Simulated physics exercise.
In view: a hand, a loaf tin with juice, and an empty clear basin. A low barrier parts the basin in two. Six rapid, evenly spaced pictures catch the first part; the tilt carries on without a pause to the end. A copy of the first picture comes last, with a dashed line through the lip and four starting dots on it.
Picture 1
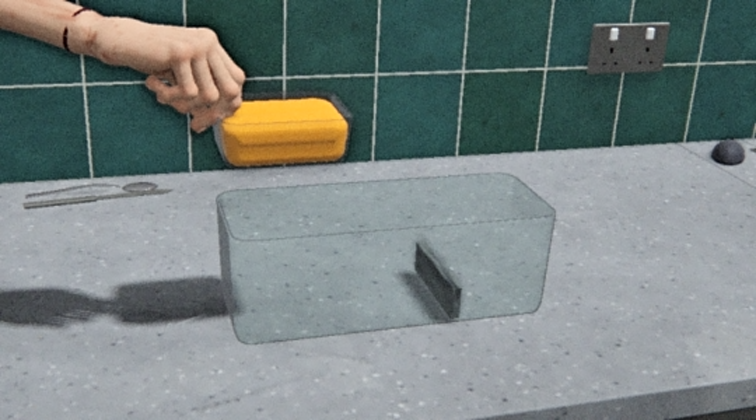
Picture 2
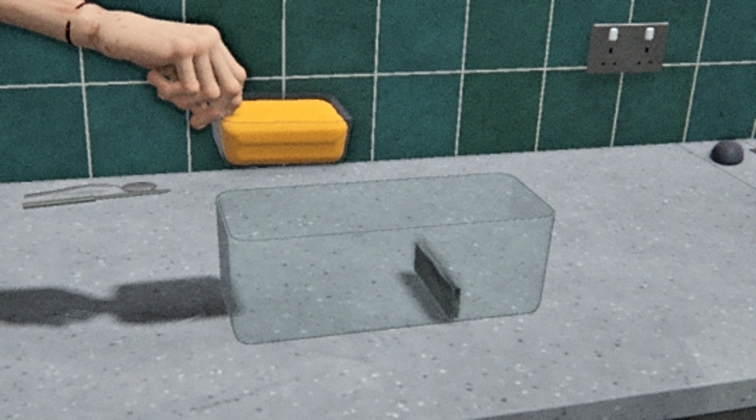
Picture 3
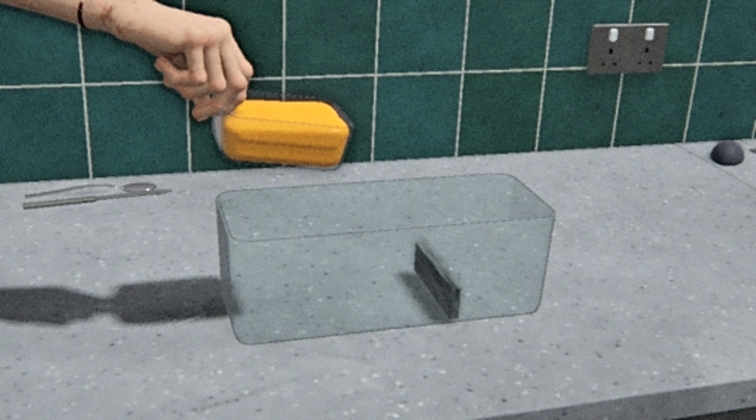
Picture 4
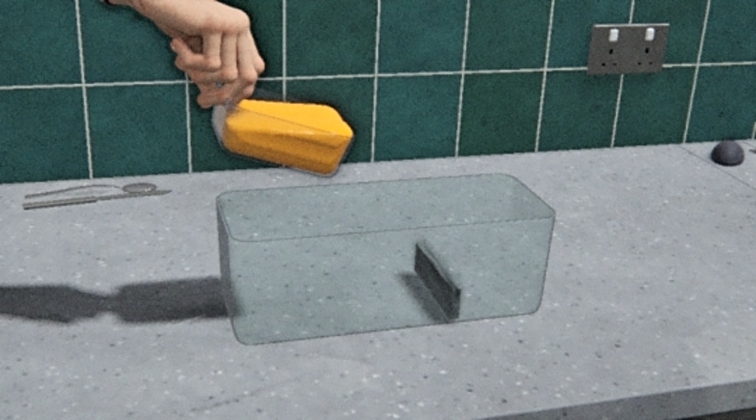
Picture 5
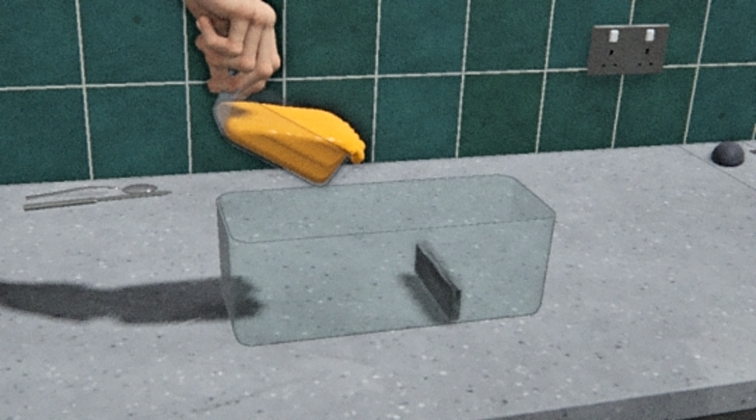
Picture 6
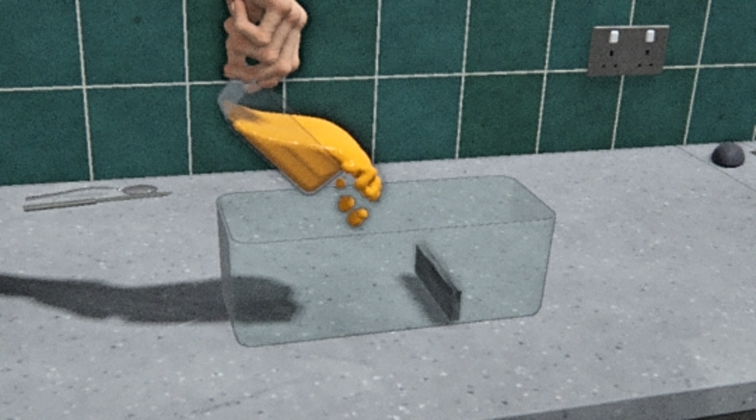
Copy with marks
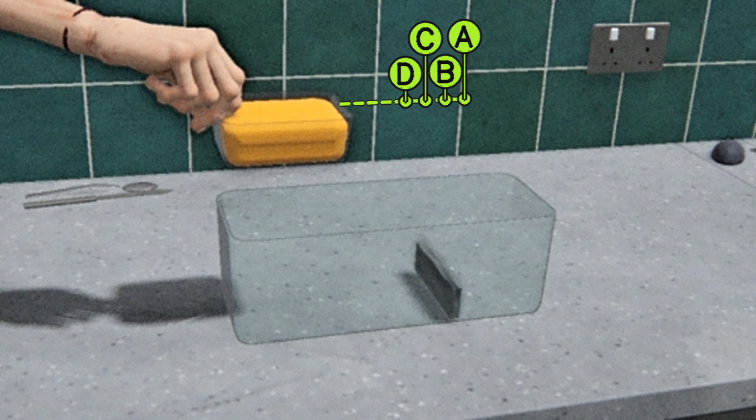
On a speckled grey worktop before dark green tiles, seen from the front and slightly above, the camera stays still. A clear, empty basin with a low dark barrier inside sits centrally, utensils lie left, and a socket and dark ball are at right. A hand above left tilts a clear tin of orange juice rightward, and juice slips over its lip, breaking into blobs over the basin.
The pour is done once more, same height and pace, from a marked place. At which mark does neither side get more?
It is D.
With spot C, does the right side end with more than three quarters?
No, it does not.
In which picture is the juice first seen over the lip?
Picture 4.
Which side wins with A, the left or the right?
More ends on the right.
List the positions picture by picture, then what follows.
Upright, lip at (340, 104); basin from (234, 341) to (539, 308); top of the wall at (438, 263); nothing has left yet, in the first picture.
Tipped about 2°, lip at (340, 106); nothing has left yet, in the second picture.
Tipped about 8°, lip at (342, 113); nothing has left yet, in the third picture.
Tipped about 18°, lip at (343, 123); juice is over the lip, down to (343, 123), in the fourth picture.
Tipped about 31°, lip at (342, 138); juice is over the lip, down to (349, 151), in the fifth picture.
Tipped about 46°, lip at (337, 154); juice is over the lip, down to (349, 208), in the sixth picture.
In lime, A at (464, 98); B at (445, 99); C at (425, 100); D at (405, 101).
If A is chosen, about 21 % ends left of the wall and 77 % right of it.
If B is chosen, about 24 % ends left of the wall and 74 % right of it.
If C is chosen, about 31 % ends left of the wall and 68 % right of it.
If D is chosen, about 47 % ends left of the wall and 51 % right of it.
